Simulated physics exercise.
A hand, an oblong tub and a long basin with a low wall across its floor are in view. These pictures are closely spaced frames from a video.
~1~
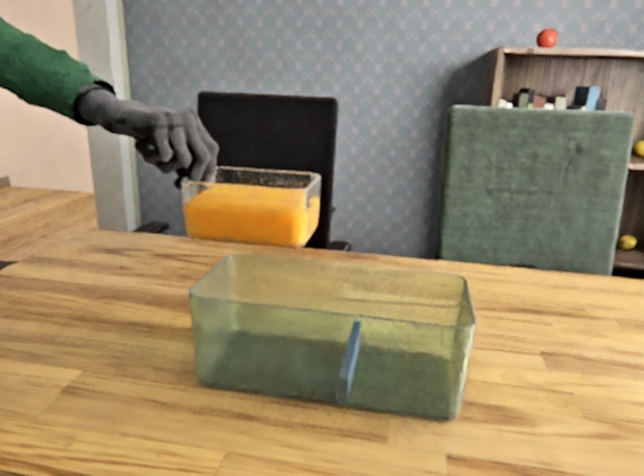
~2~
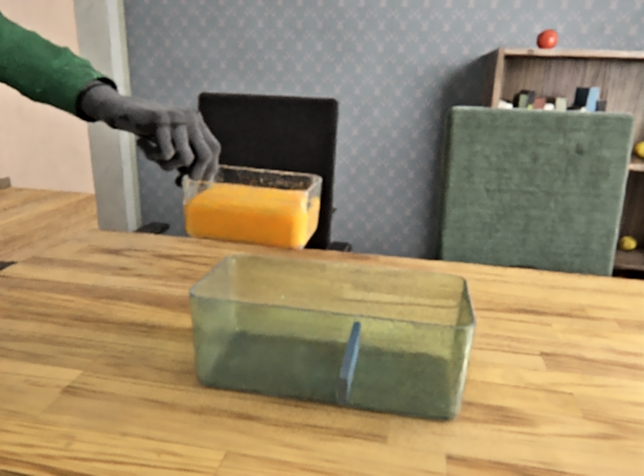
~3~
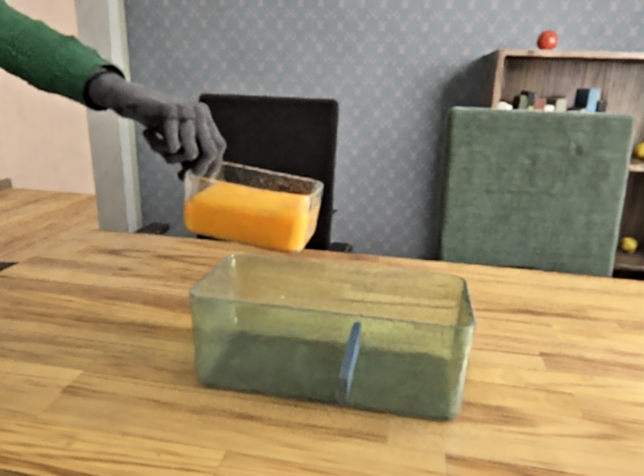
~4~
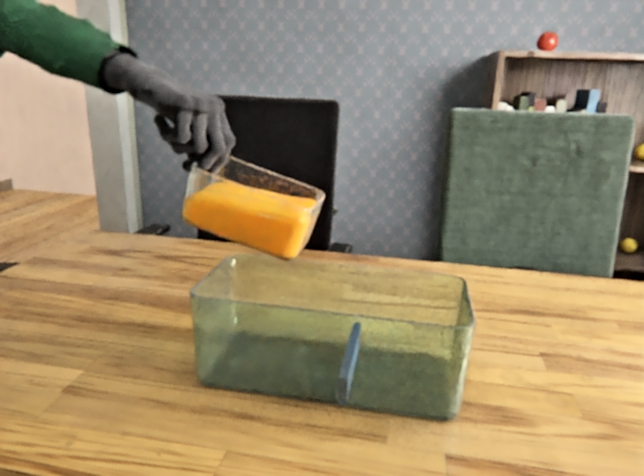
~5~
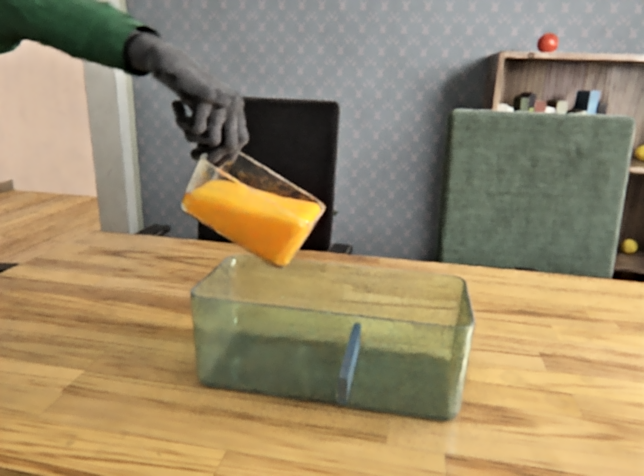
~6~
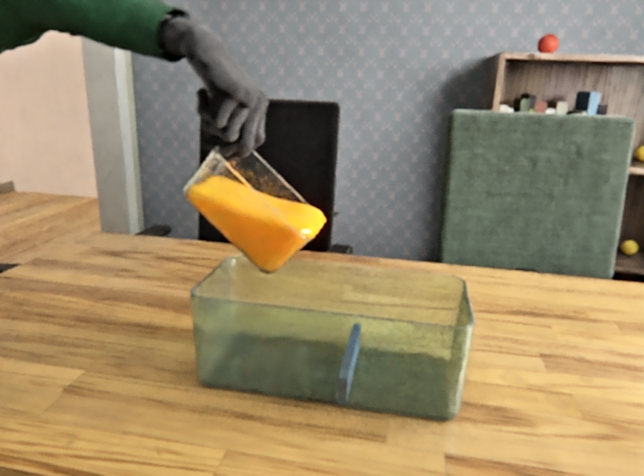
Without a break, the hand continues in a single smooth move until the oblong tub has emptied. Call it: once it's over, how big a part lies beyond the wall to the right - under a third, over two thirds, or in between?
Under a third.
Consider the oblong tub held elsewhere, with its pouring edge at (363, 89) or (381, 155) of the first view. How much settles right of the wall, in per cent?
65 % and 70 %.
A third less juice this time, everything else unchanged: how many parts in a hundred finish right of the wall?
Some 15 parts in a hundred, give or take.
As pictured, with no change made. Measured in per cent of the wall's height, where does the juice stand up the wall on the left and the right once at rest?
Close to 50 for the left and 20 for the right.
A moment on, the oblong tub is tipped right over and 10 per cent is still to pour, 77 is left of the wall and 6 right of it.
Next, the oblong tub is tipped right over and 1 per cent is still to pour, 74 is left of the wall and 16 right of it.
Then the oblong tub is tipped right over and 0 per cent is still to pour, 74 is left of the wall and 20 right of it.
Later the oblong tub is tipped right over and 0 per cent is still to pour, 74 is left of the wall and 21 right of it.
In the end 74 per cent lies left of the wall, 21 right of it and 5 outside.
